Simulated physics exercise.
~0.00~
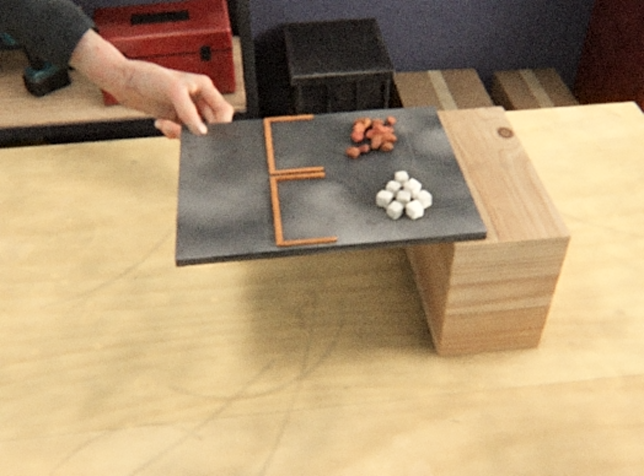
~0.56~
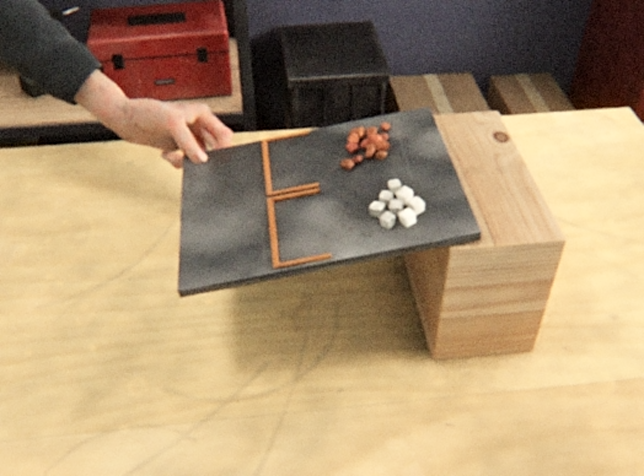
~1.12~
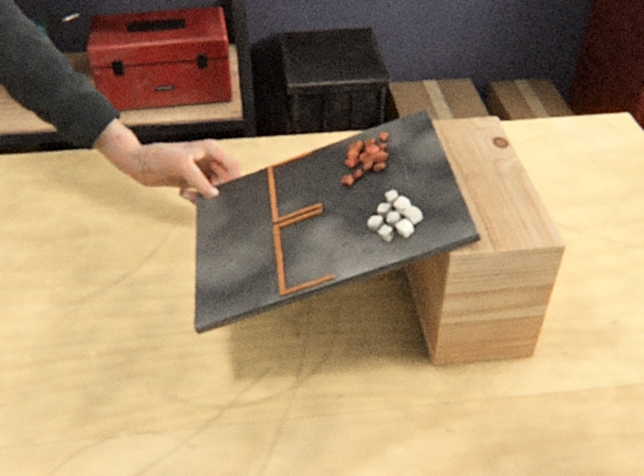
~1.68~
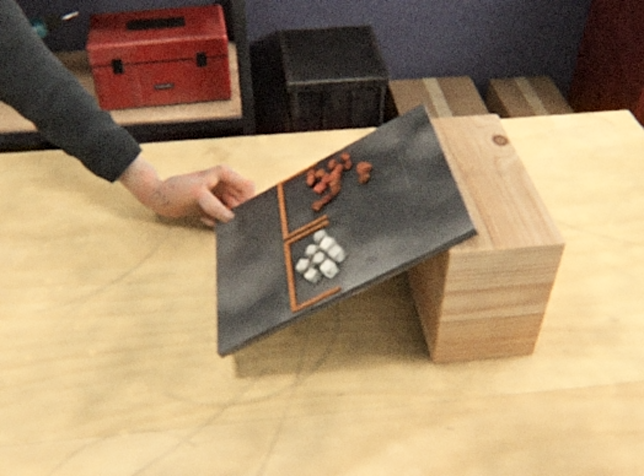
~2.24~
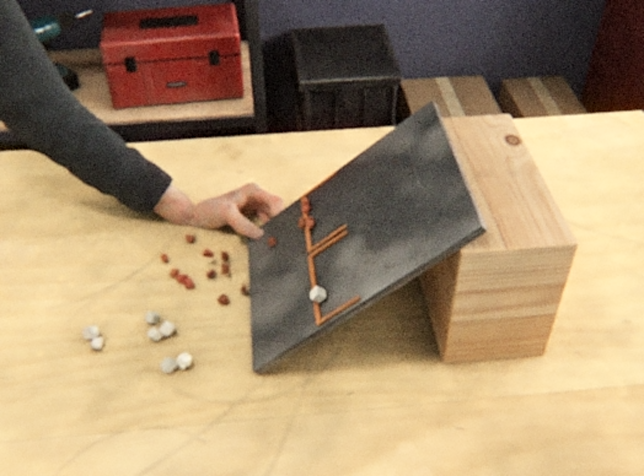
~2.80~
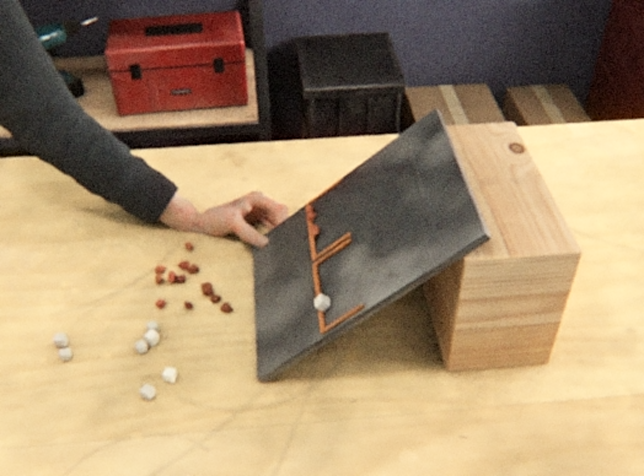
On a pale wooden counter, a dark board lies level with one end on a wooden block and the other held up by a hand. A cluster of white cubes and a cluster of reddish lumps sit on it, uphill of thin orange-brown strips. The hand lowers the left end, and at first both clusters stay put as the board tilts. As it steepens, they slide down to the left, the white cubes reaching their strip while the reddish lumps are still on the way. With the board's edge down on the counter, most of both clusters lie scattered beyond it, leaving one white cube and a few reddish lumps at the strips.
